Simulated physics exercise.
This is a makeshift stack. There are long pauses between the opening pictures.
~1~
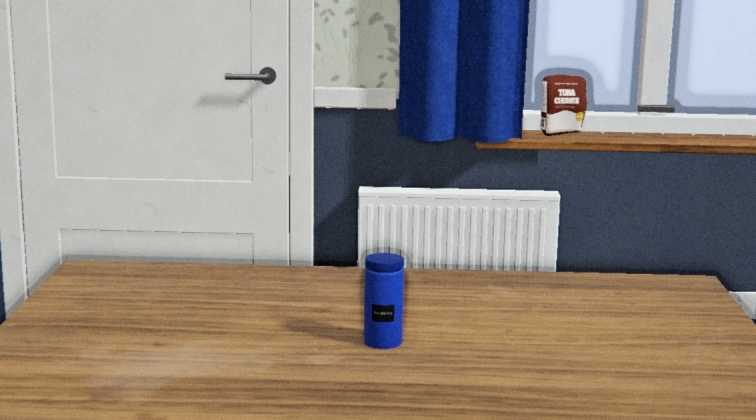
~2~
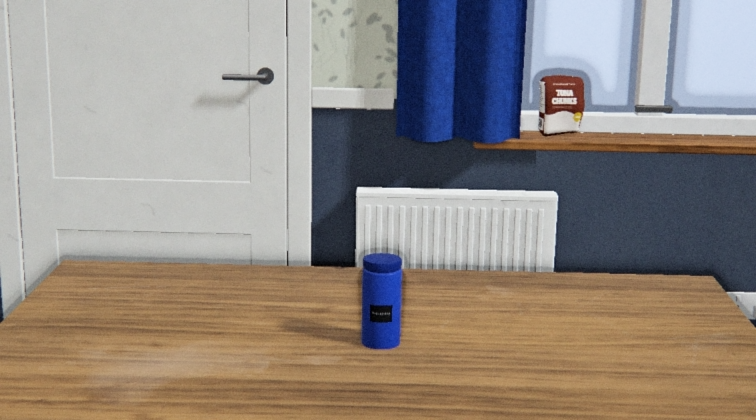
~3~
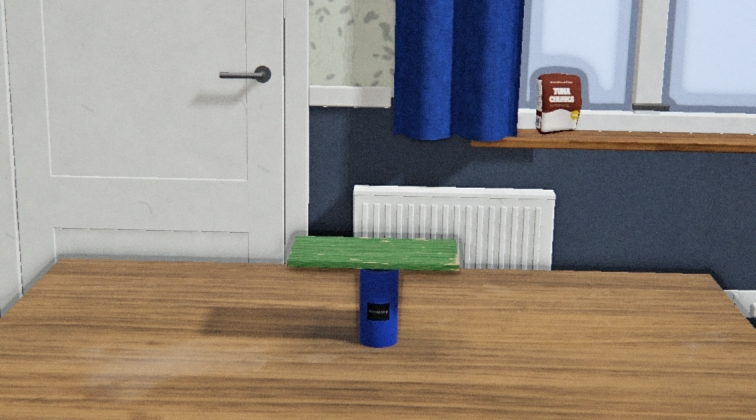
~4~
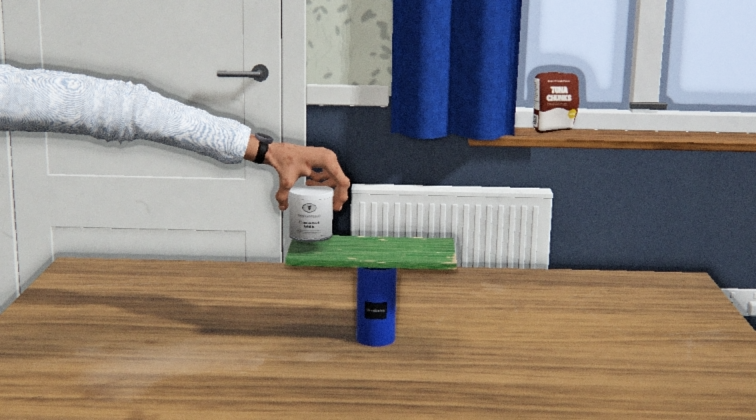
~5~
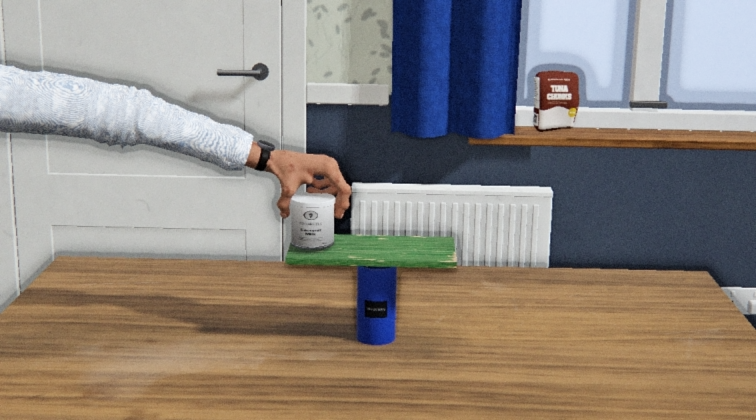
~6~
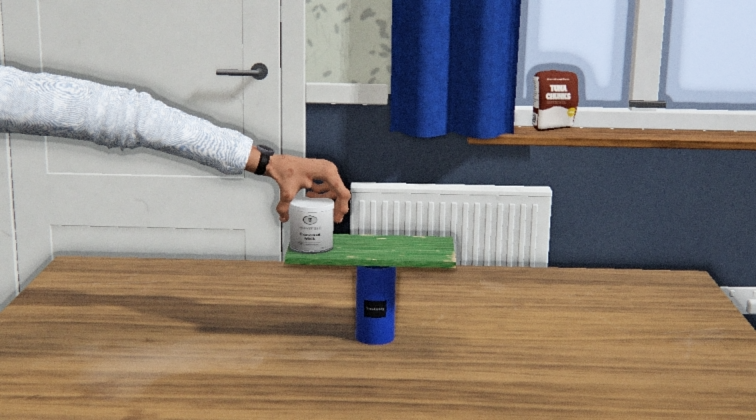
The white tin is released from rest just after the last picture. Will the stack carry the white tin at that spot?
It comes apart.
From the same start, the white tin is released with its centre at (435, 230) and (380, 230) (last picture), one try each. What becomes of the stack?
In the first case it comes apart; in the second case it holds.
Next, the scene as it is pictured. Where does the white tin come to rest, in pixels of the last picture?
At about (235, 323).
Then, 0.40 s on from there, white tin now fallen; green board turned 70° from how it was put.
Then, 0.50 s on from there, green board on its side.
Then, 0.90 s on from there, green board now fallen.
In the end, fallen, white tin and green board; blue jar unmoved. At the end, from the last picture's camera, white tin near (235, 323). The stack gives way.
